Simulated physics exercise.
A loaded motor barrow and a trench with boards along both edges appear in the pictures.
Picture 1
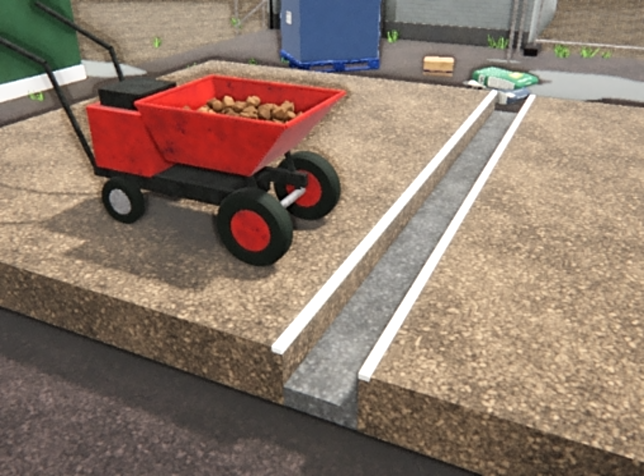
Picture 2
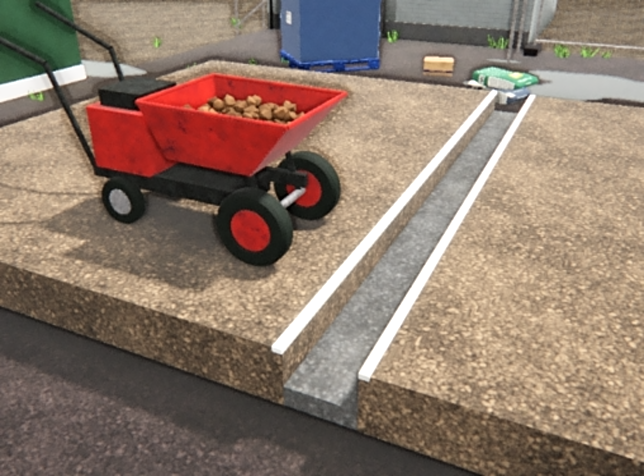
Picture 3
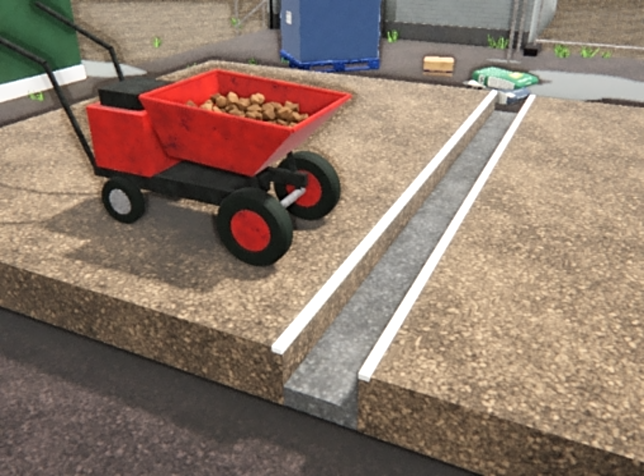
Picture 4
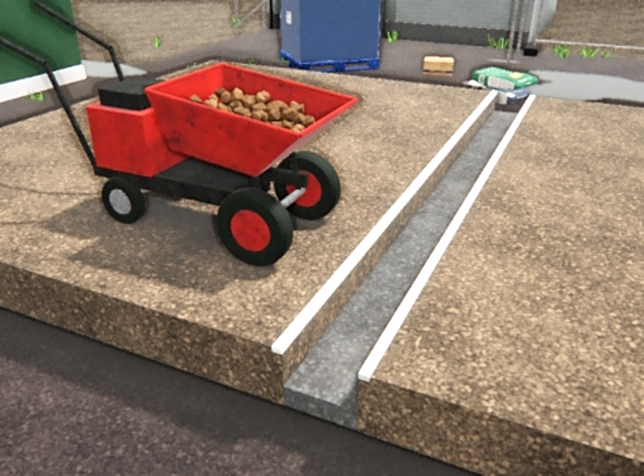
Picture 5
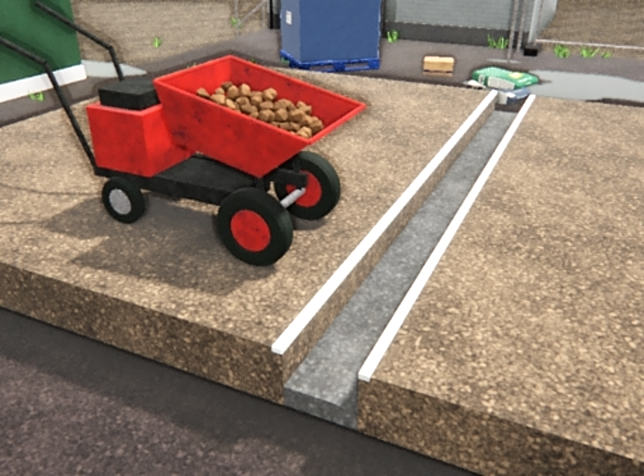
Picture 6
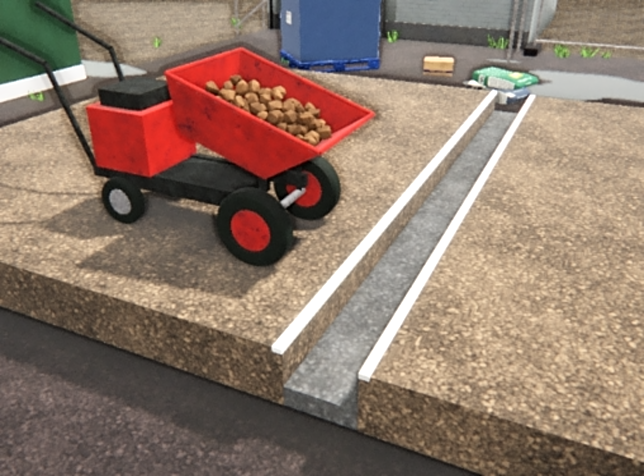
On bare ground beside a narrow trench, a red barrow's loaded skip slowly tilts toward the right.
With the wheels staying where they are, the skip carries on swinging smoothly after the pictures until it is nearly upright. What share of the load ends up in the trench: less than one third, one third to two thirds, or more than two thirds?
Passes two thirds.
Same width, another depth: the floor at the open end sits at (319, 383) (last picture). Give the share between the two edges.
Something close to 60 per cent.
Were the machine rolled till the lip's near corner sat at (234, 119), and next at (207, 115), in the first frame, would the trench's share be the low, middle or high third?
At the first stop the answer is over two thirds, and at the second it is the middle third.
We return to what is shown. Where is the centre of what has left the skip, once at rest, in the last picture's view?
Close to (401, 286) in the last view.
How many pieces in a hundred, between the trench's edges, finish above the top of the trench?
Some 0 per cent.
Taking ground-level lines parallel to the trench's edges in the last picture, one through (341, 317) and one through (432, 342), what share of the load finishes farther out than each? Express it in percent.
80 % and 10 %, in that order.
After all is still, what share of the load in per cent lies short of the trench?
Result: Close to 0 %.
Soon, skip tipped steeply; all in the skip.
A while on, skip tipped right over; most in the skip; about a quarter in or heaped over the trench; a stray few beyond it; a stray few falling.
Towards the end, skip tipped right over; a small part in the skip; most in or heaped over the trench; about a quarter beyond it.
Finally, skip tipped right over; most in or heaped over the trench; about a quarter beyond it.
